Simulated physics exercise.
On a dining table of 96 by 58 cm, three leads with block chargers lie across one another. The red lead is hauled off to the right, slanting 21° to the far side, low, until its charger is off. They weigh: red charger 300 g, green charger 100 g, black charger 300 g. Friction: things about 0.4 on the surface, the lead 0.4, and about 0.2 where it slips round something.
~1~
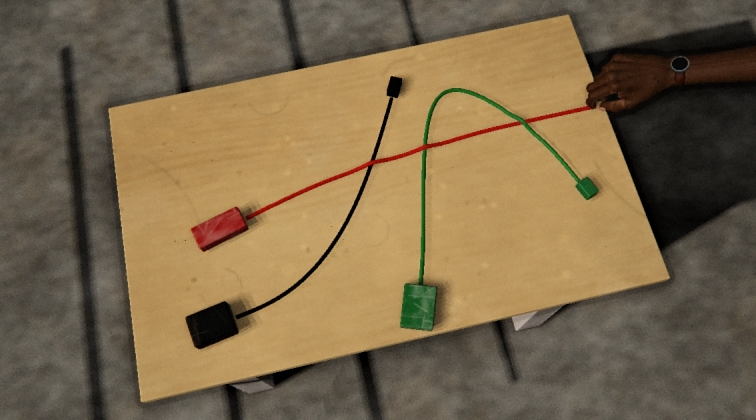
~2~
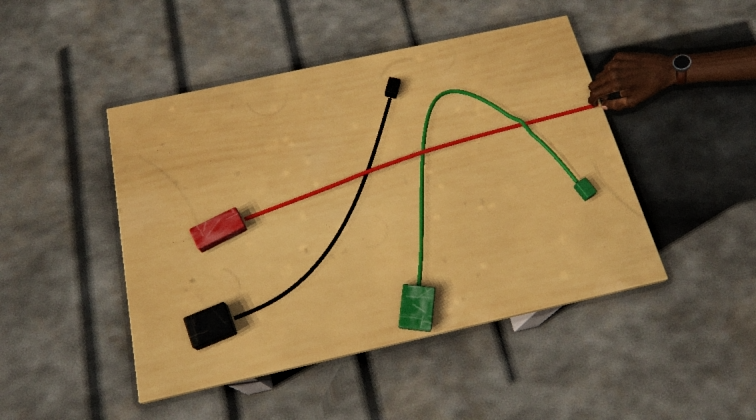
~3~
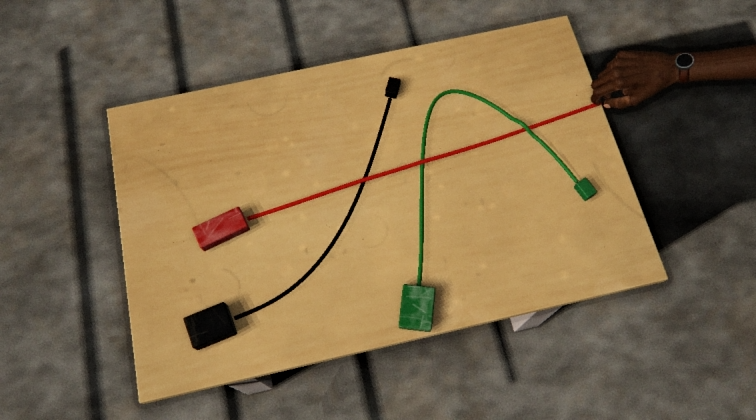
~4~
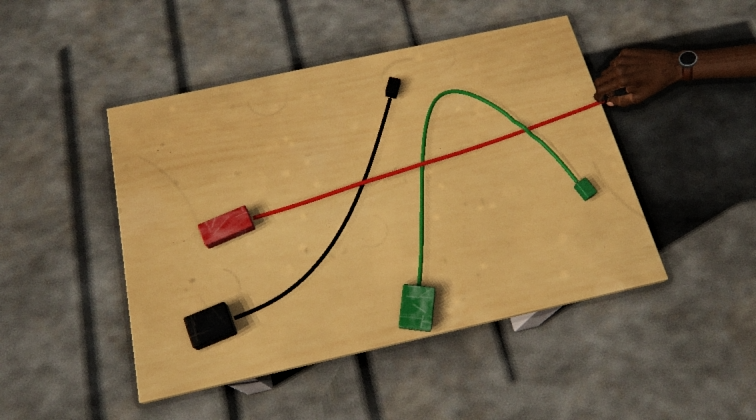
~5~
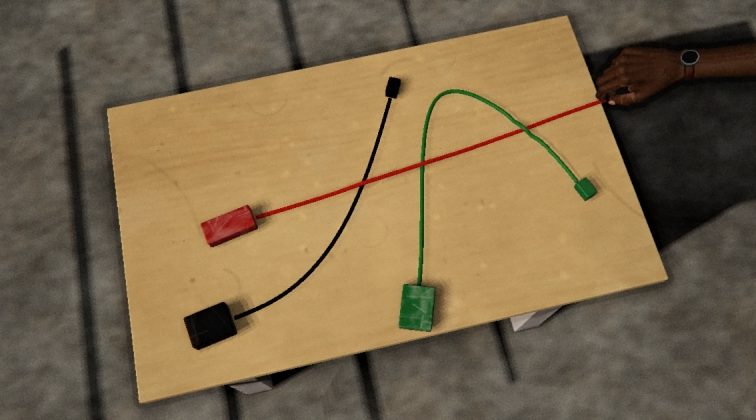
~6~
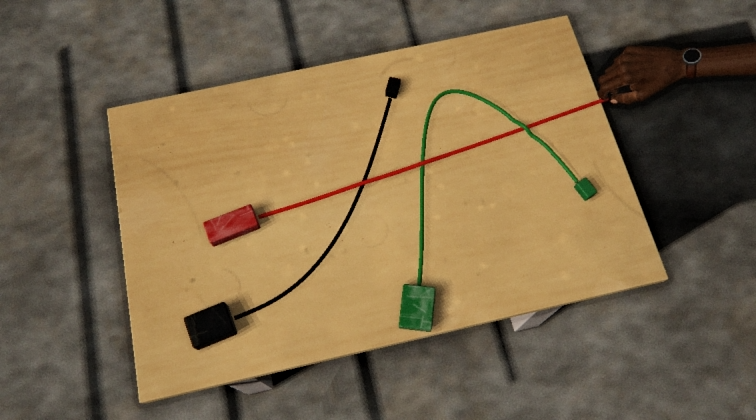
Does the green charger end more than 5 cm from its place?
Result: Green charger moves.
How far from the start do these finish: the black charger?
About: Black charger 0 cm.
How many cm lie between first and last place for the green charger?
Green charger over the edge.
Next, the red lead's tail end at (381, 167); red charger 28 cm off its start, black plug 1 cm off its start.
Then, the red lead's tail end at (492, 104); red charger 53 cm off its start, black plug 1 cm off its start.
After that, the red lead has left the top; green charger 9 cm off its start at (441, 262), red charger 79 cm off its start at (596, 88), green plug 7 cm off its start at (588, 152).
Later, the red lead has left the top; green charger over the edge, red charger over the edge, green plug over the edge.
At the end, the red lead has left the top; green charger over the edge, red charger over the edge, green plug over the edge, black plug 1 cm off its start at (392, 90).
